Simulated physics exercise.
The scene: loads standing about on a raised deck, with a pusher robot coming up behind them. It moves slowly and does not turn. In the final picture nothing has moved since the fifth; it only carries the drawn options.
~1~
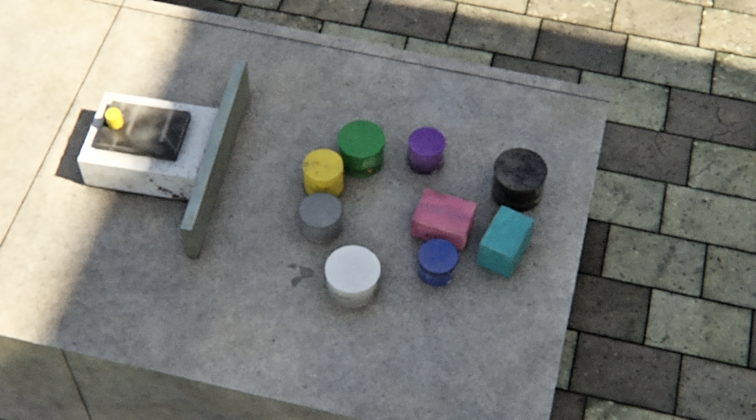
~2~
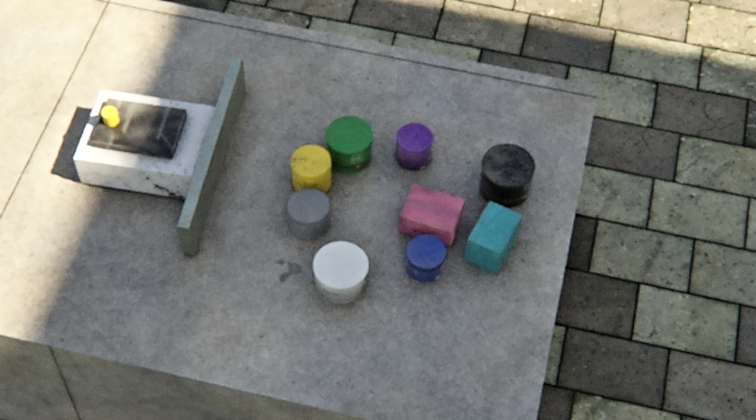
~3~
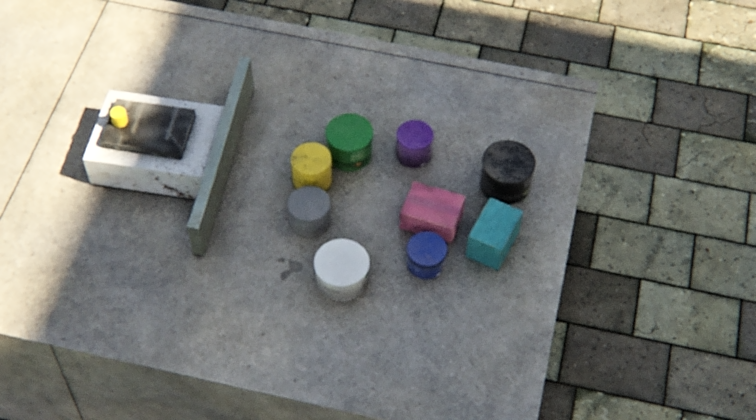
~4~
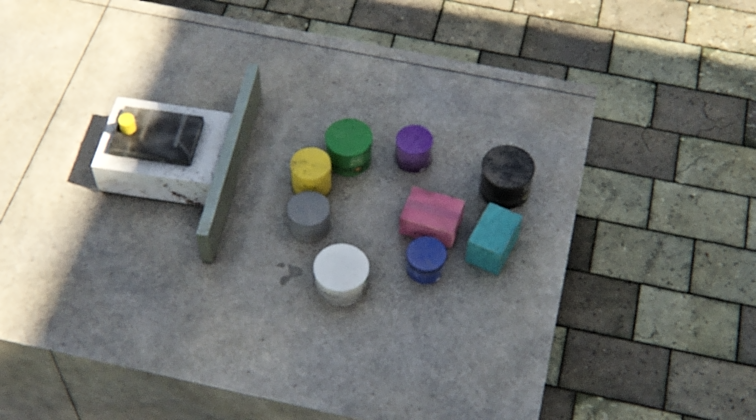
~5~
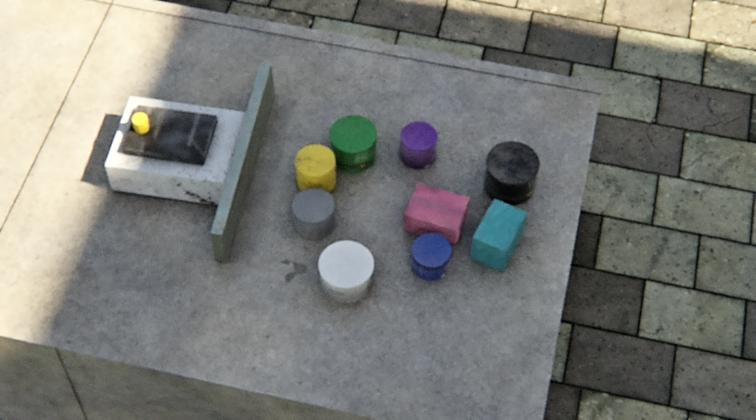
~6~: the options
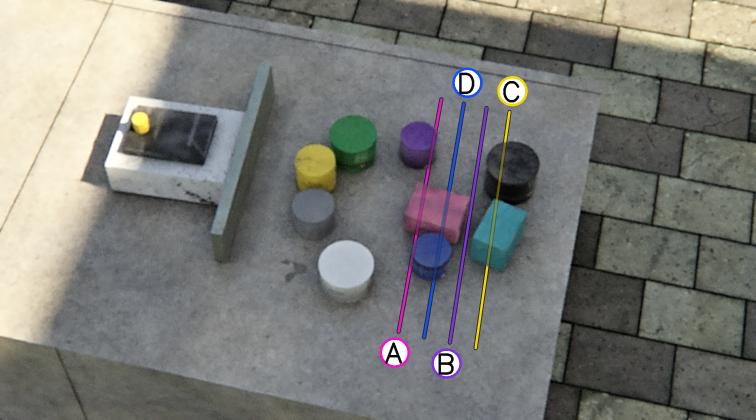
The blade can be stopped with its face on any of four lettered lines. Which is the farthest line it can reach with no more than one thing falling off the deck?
C.
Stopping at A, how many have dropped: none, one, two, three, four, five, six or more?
The count is none.
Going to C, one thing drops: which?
The turquoise crate.
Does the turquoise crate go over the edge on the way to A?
No.
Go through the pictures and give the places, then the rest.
The first frame shows yellow canister (323, 176); blue pail (438, 263); robot (150, 130).
The second frame shows robot (146, 128); pink box (431, 216).
The third frame shows robot (155, 128); green pail (350, 143).
The fourth frame shows robot (163, 135); black pail (507, 177).
The fifth frame shows robot (176, 134); yellow canister (316, 172); blue pail (431, 258); purple pail (419, 146).
On the marked copy, A at (421, 208); B at (469, 218); C at (494, 223); D at (445, 213).
With C. Early on, robot (264, 152); green pail (370, 147); grey canister (352, 220).
Further on, robot (354, 169); turquoise crate (526, 246); pink box (493, 216).
At the end, robot (423, 183); turquoise crate over the edge; black pail (575, 185); one fallen.
As for the rest, A is within the limit but short; B is within the limit but short; D is within the limit but short.
